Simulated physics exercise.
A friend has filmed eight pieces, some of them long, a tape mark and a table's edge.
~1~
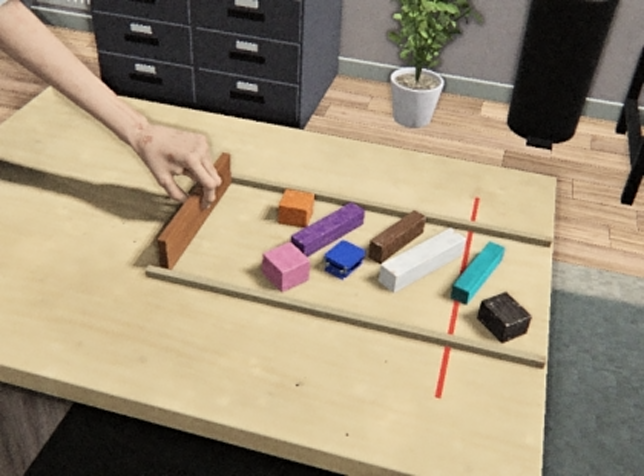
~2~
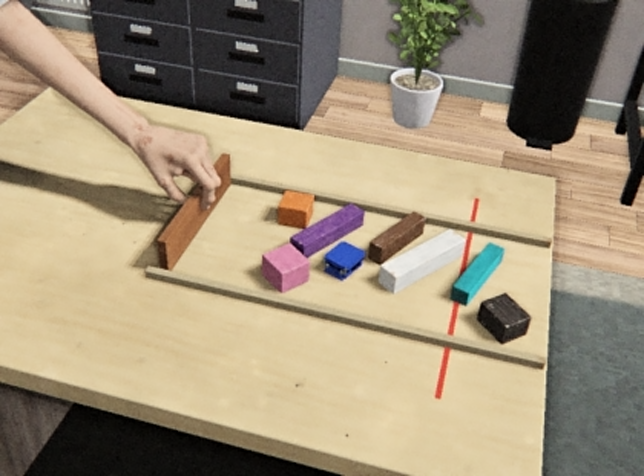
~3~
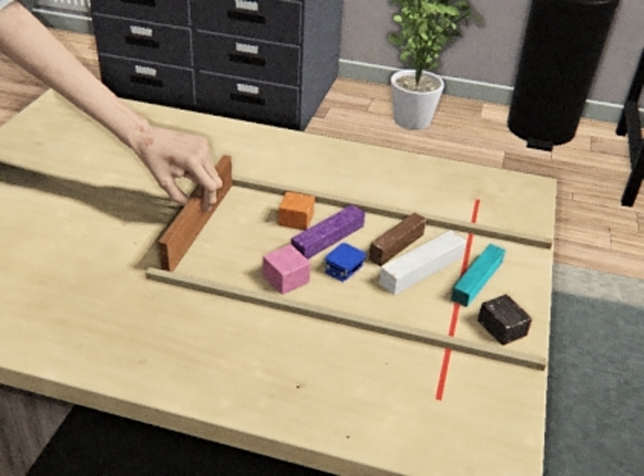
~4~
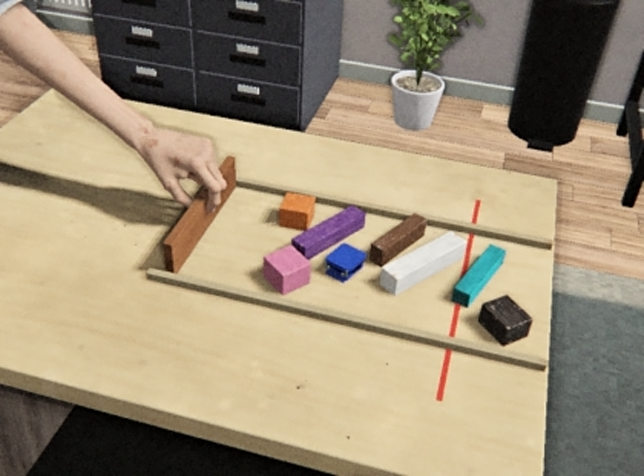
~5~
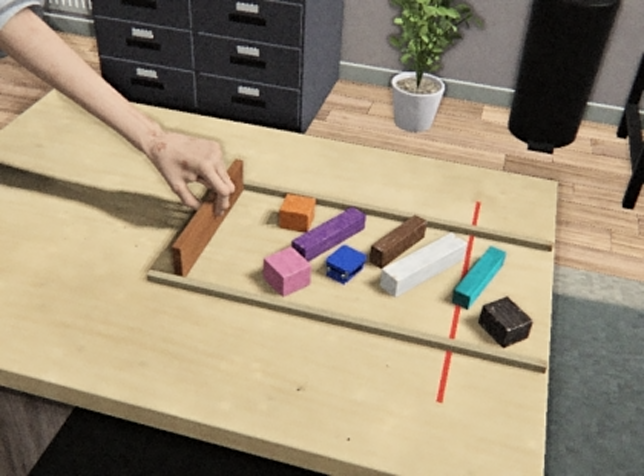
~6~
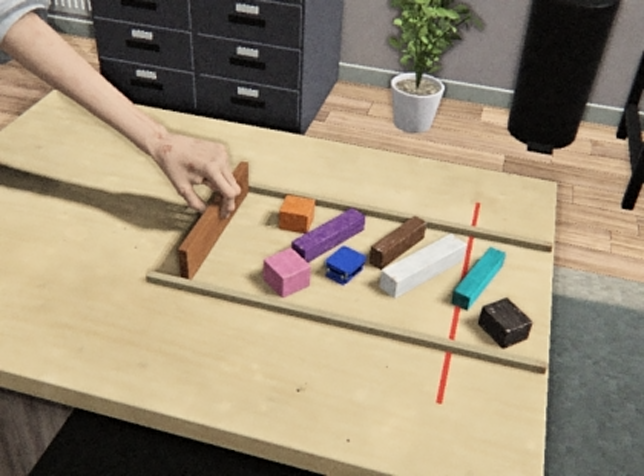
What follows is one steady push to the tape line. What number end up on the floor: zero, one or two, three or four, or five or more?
Outcome: The number that fall off is one or two.
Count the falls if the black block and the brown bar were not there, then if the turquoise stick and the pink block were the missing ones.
It would be 1 and 0.
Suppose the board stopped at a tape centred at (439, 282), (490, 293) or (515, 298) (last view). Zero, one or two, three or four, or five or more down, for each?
In that order: None; 3 or 4; three or four.
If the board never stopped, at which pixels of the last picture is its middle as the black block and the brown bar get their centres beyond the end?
About (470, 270), and (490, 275) for the other.
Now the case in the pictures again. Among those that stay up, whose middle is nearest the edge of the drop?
The black block.
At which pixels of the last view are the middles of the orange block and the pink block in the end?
The orange block stops around (484, 251); the pink block around (481, 325).
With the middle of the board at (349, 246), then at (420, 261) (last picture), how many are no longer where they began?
First 6, then 8.
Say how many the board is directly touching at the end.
That makes 3.
Soon after, none off yet; black block at rest near (505, 323); turquoise stick at rest near (479, 278); white bar at rest near (424, 265).
Then, none off yet; black block at rest near (505, 323); turquoise stick at rest near (479, 278); white bar moved a little near (438, 273).
Further on, none off yet; black block moved a little near (522, 335); turquoise stick moved a little near (526, 294); white bar moved about its own width near (498, 294).
At rest, the number that fall off is one or two; fallen, turquoise stick.
